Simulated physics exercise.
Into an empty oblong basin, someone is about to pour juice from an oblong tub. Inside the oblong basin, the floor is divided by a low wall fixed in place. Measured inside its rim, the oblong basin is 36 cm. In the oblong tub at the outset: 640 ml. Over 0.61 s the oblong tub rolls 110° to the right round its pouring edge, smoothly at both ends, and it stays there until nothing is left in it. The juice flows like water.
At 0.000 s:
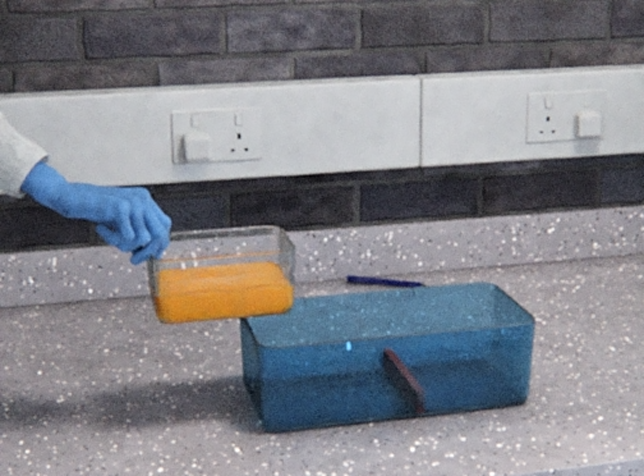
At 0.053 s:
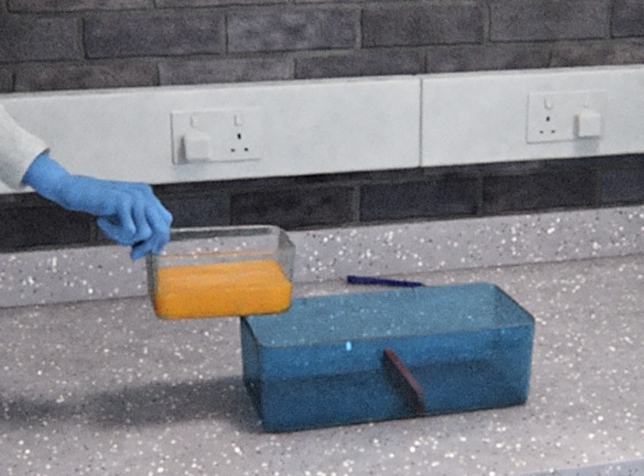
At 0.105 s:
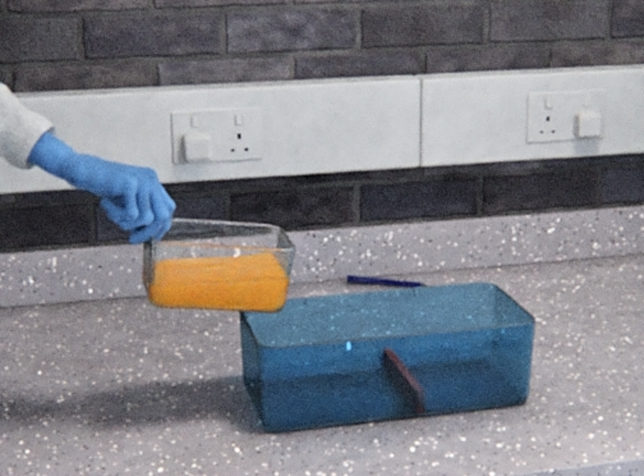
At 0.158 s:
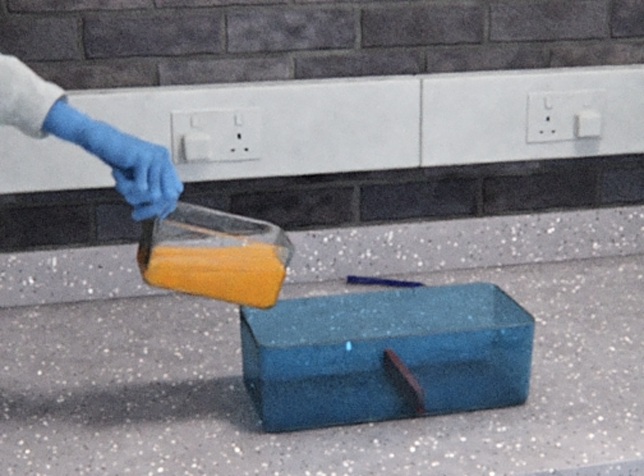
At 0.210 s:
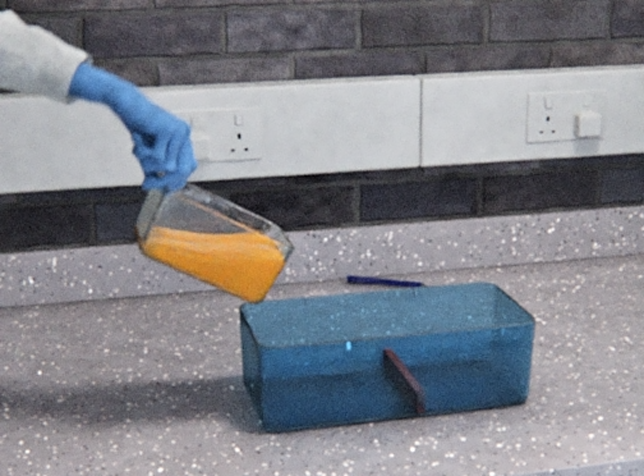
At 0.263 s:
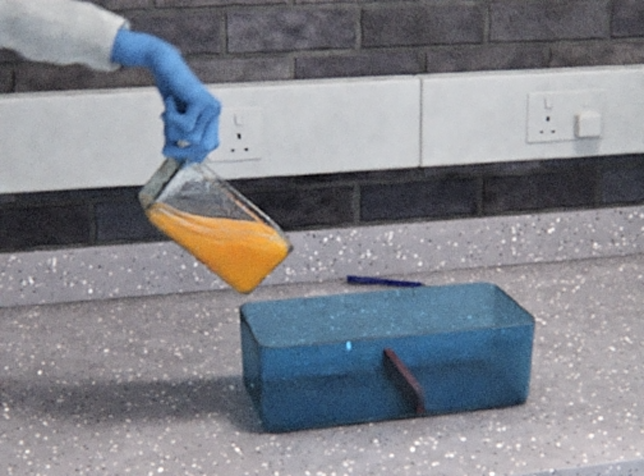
A blue-gloved hand held a clear tub of orange juice above the left end of a blue oblong basin on a speckled counter, then rose and tilted the tub steeply to the right.
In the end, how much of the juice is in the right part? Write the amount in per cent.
Roughly 21 percent is in the right part.
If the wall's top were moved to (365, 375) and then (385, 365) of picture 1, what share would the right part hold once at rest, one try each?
First try about 65 %, second try about 30 %.
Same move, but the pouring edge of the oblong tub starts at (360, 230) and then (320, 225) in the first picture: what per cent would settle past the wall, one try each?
The first try gives 65 percent and the second 50 percent.
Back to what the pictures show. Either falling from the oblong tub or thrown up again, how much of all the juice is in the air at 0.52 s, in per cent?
Share: Roughly 64 per cent.
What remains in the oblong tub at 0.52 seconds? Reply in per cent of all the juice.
Near 30 in a hundred.
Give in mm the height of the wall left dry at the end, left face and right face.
On the left it's about 16 mm; on the right, about 24 mm.
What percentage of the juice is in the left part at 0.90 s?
I'd say near 68 percent.
After 0.52 s the tilt is 104° and 30 per cent is still to pour, 7 is left of the wall and 0 right of it.
After 0.70 s the tilt is 110° and 1 per cent is still to pour, 75 is left of the wall and 10 right of it.
After 0.90 s the tilt is 110° and 0 per cent is still to pour, 67 is left of the wall and 16 right of it.
After 1.11 s the tilt is 110° and 0 per cent is still to pour, 73 is left of the wall and 20 right of it.
In the end 73 per cent lies left of the wall, 21 right of it and 6 outside.
